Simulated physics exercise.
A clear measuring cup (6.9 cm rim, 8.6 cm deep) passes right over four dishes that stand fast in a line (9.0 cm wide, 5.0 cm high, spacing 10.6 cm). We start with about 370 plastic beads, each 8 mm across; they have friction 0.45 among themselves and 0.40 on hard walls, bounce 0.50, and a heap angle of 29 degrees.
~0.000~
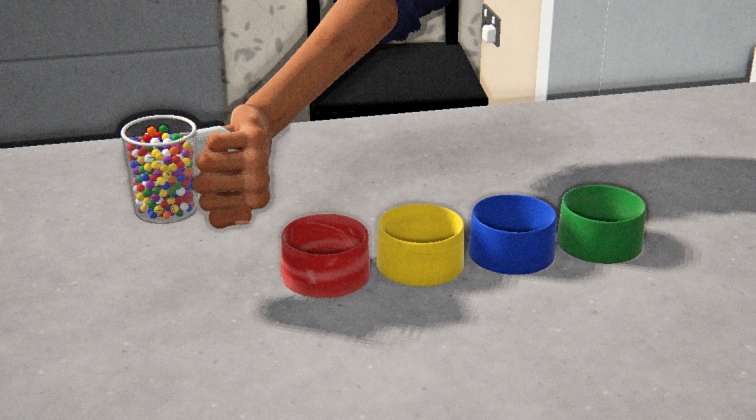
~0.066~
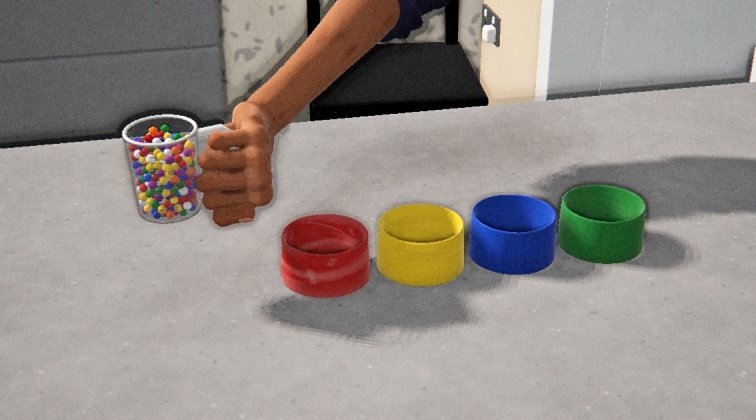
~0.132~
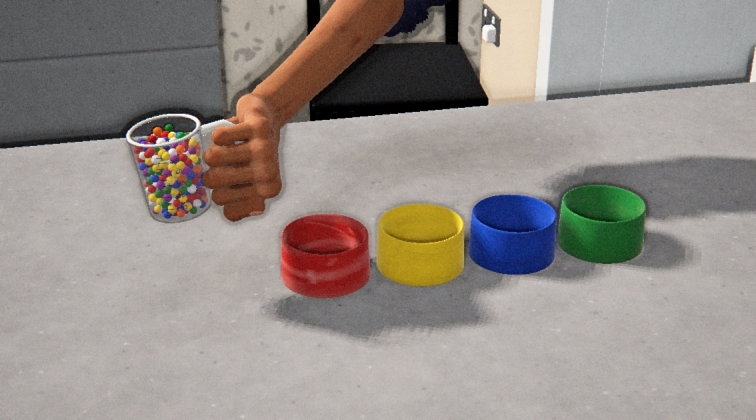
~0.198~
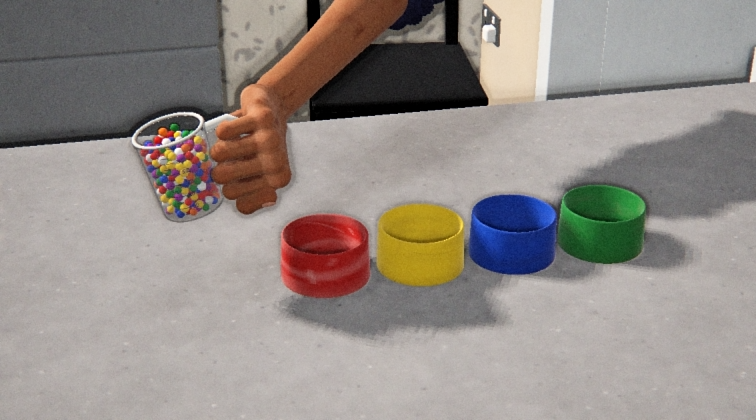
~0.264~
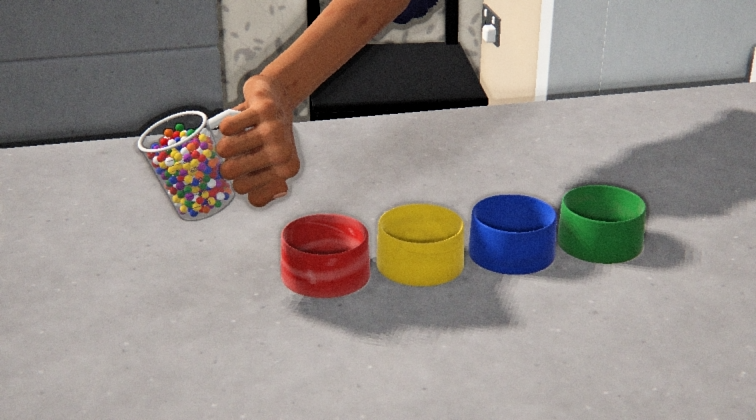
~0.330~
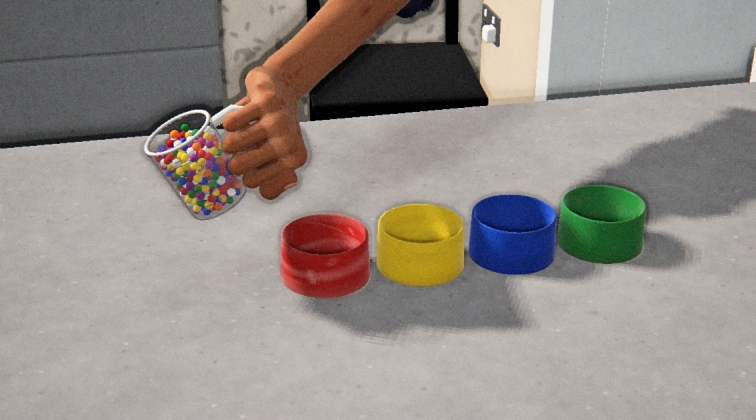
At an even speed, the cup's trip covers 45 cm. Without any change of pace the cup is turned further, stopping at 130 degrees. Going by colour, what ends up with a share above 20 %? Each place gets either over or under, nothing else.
Here is the list: Red dish over, blue dish under, green dish under, yellow dish under, counter over.
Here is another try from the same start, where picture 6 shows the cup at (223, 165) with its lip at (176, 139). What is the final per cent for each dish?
Per cent kept: Red 0; blue 90; green 0; yellow 10.
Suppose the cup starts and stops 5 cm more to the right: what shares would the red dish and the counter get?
The red dish would get 80 and the counter 20.
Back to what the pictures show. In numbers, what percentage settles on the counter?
I'd reckon around 50 per cent.
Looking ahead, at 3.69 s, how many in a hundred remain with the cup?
Close to 0 per cent of the load, I'd guess.
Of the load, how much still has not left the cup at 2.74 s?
Roughly 0 percent.
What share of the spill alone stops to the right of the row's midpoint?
About 0 %.
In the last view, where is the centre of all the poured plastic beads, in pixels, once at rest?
Look around (297, 271) in the last picture.
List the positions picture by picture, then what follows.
Cup at (163, 170), tilt 0 degrees, lip at (123, 134), moved 0.0 cm; middle of the pieces at (166, 171); red dish at (325, 234); yellow dish at (421, 224); blue dish at (514, 214); green dish at (604, 204), in the first frame.
Cup at (165, 170), tilt 2 degrees, lip at (124, 135), moved 0.2 cm; middle of the pieces at (168, 171), in the second frame.
Cup at (172, 169), tilt 7 degrees, lip at (128, 137), moved 0.9 cm; middle of the pieces at (175, 170), in the third frame.
Cup at (181, 169), tilt 13 degrees, lip at (134, 141), moved 1.8 cm; middle of the pieces at (184, 169), in the fourth frame.
Cup at (190, 168), tilt 19 degrees, lip at (140, 145), moved 2.7 cm; middle of the pieces at (193, 168), in the fifth frame.
Cup at (199, 167), tilt 25 degrees, lip at (146, 149), moved 3.6 cm; middle of the pieces at (201, 166); red dish at (325, 234); yellow dish at (421, 224); blue dish at (514, 214); green dish at (604, 204). The cup turns about 95 degrees a second and travels 13 cm a second, in the sixth frame.
After 1.77 s, tilt 130 degrees; cup holds 0 %, red 50 %.
After 2.74 s, tilt 130 degrees; cup holds 0 %, red 50 %.
Then, at 3.69 s, tilt 130 degrees; cup holds 0 %, red 50 %.
In the end, at 4.0 s, red 50 %, blue 0 %, green 0 %, yellow 0 %, counter 50 %.
